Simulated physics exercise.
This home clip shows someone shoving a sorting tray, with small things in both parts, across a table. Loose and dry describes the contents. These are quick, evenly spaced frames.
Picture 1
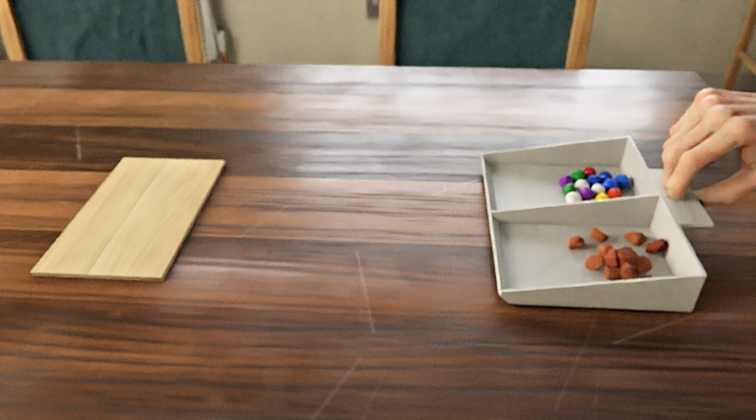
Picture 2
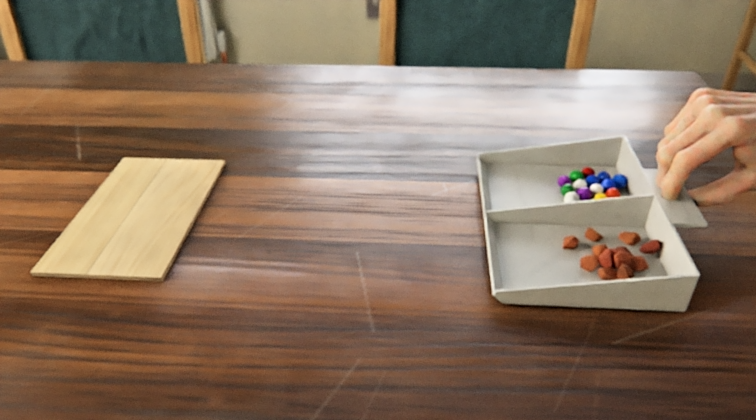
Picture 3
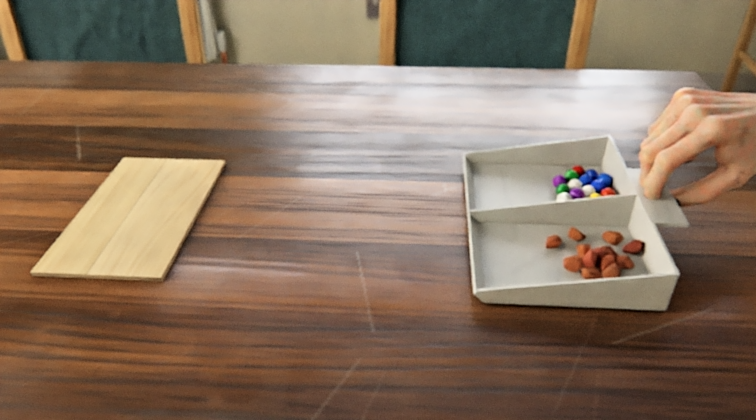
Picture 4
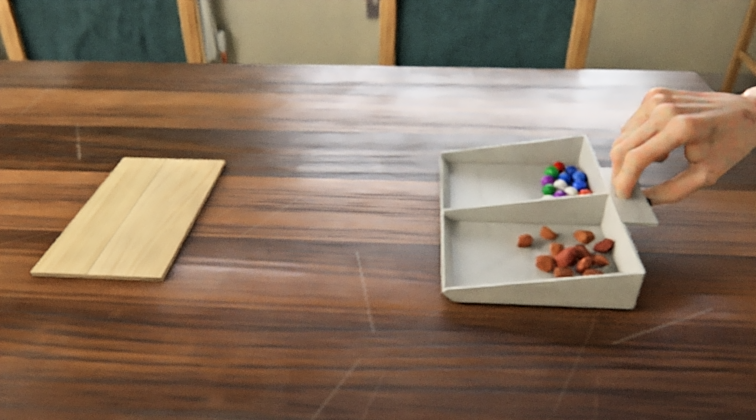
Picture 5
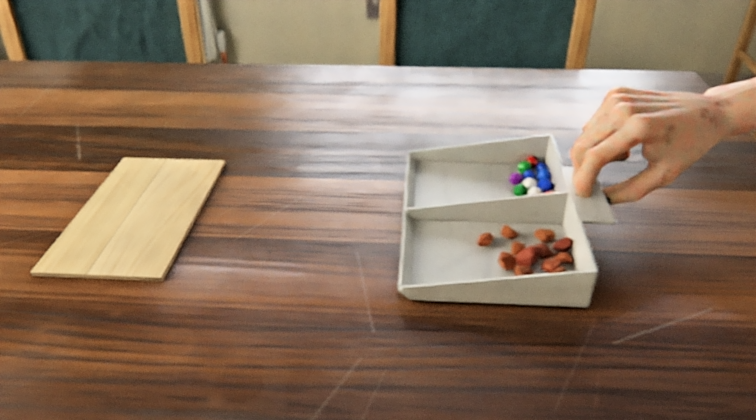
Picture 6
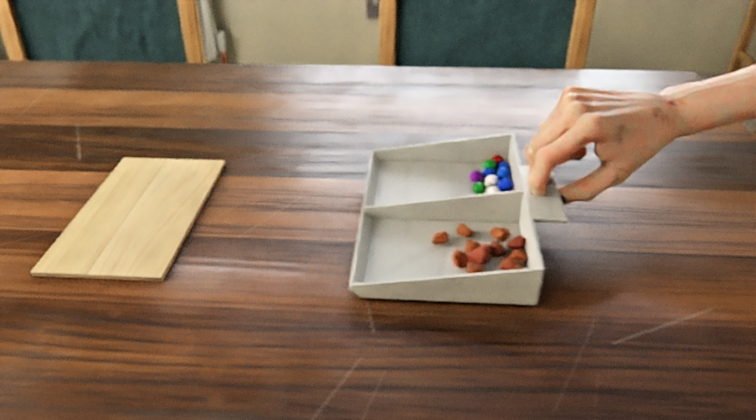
A hand pushed a pale two-part tray leftward across a wooden table, partway toward a flat board, with colorful marbles in the far section and reddish-brown brick bits in the near one.
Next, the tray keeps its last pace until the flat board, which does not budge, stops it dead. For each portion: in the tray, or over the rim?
Near portion: Keeps everything; far portion: Loses part of its load.
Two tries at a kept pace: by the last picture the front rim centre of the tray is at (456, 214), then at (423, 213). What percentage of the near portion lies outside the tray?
Around 0 per cent first, then around 0 per cent.
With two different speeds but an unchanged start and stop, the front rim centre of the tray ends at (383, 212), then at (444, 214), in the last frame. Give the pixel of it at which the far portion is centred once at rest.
Lab note: Final centre roughly (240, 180) at the first pace, roughly (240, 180) at the second.
Then, 0.11 s after the last picture, tray still sliding, front rim near (281, 208); near portion all inside; far portion all inside.
Then, 0.33 s after the last picture, tray stopped at the flat board; near portion all inside, moved towards the front rim; far portion all inside, moved towards the front rim.
Then, 0.54 s after the last picture, tray stopped at the flat board; near portion all inside, moved towards the front rim; far portion about half out of the tray.
By the end, tray stopped at the flat board; near portion all inside, moved towards the front rim; far portion about half out of the tray.
